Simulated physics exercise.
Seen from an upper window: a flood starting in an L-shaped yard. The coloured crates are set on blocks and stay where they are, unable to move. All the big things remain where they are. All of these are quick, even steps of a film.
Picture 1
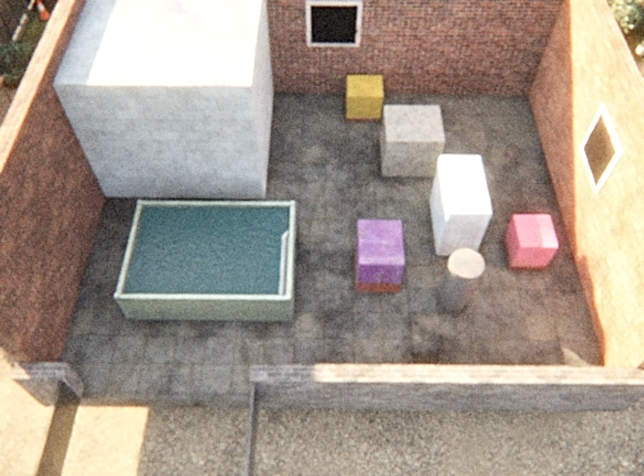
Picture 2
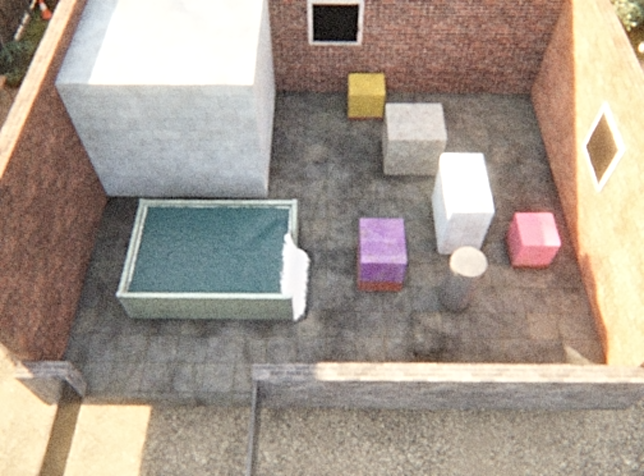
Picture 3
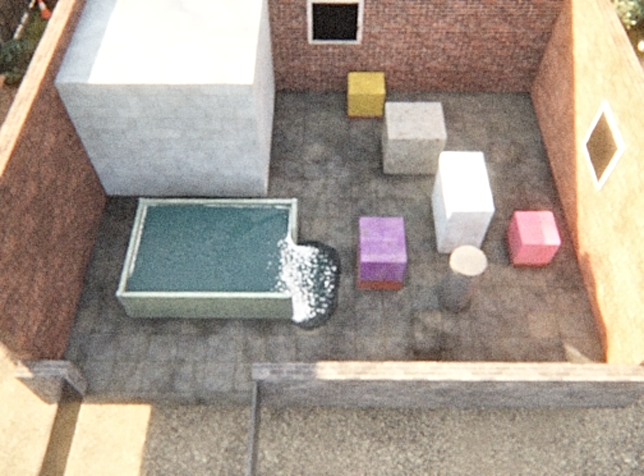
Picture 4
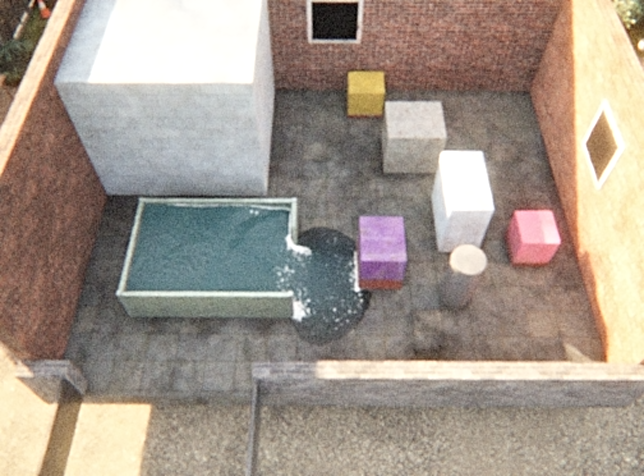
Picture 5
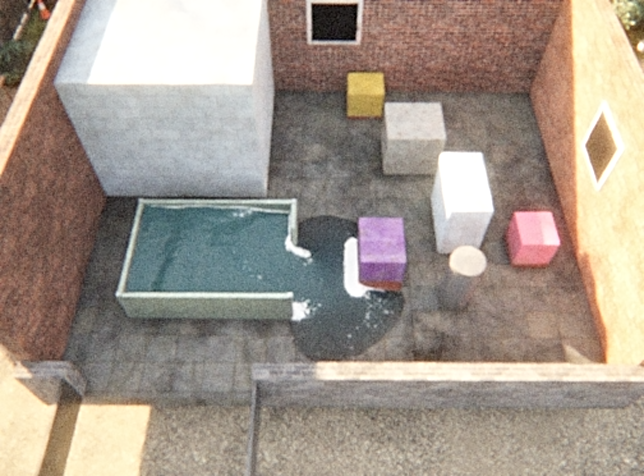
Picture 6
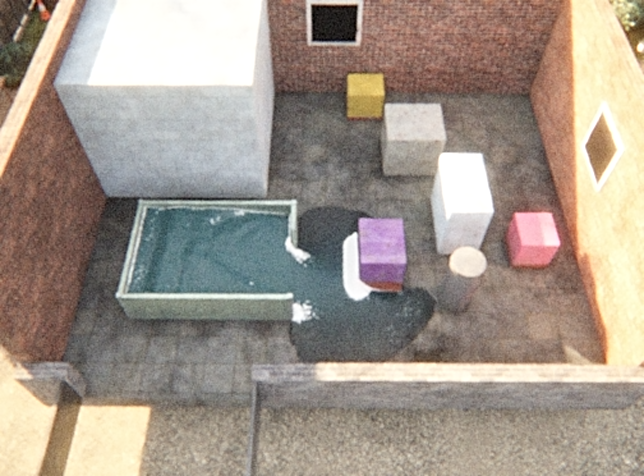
Water pours from the right side of a tank and spreads rightward around a purple block.
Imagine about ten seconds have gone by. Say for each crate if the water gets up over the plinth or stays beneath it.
At the pink crate the water gets over; at the purple crate the water gets over; at the yellow crate the water gets over.
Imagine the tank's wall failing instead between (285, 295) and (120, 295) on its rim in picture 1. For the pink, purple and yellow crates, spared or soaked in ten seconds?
I'd say the pink crate stays clear, while the purple crate stays clear and the yellow crate stays clear.
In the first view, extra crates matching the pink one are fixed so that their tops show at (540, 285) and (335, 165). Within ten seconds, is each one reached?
For the first position it is reached; for the second it is reached.
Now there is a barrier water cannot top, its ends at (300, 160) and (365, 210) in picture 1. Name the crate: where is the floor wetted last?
It's the crate marked yellow.
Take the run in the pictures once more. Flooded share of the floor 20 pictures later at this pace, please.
It comes to 60 per cent.
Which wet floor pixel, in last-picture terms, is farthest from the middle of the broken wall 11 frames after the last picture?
About (611, 386).
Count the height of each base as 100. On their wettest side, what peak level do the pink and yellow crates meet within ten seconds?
About 150 percent and about 180 percent.
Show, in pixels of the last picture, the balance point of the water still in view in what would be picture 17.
Close to (307, 281).
A moment on, water covers 20 % of the floor; the pink crate not reached, the purple crate water round its plinth, the yellow crate not reached.
Next, water covers 40 % of the floor; the pink crate not reached, the purple crate water round its plinth, the yellow crate water round its plinth.
Then, water covers 60 % of the floor; the pink crate water round its plinth, the purple crate water round its plinth, the yellow crate water round its plinth.
Later, water covers 85 % of the floor; the pink crate water round its plinth, the purple crate water round its plinth, the yellow crate water round its plinth.
In the end, water covers 90 % of the floor; the pink crate was topped, the purple crate was topped, the yellow crate was topped.
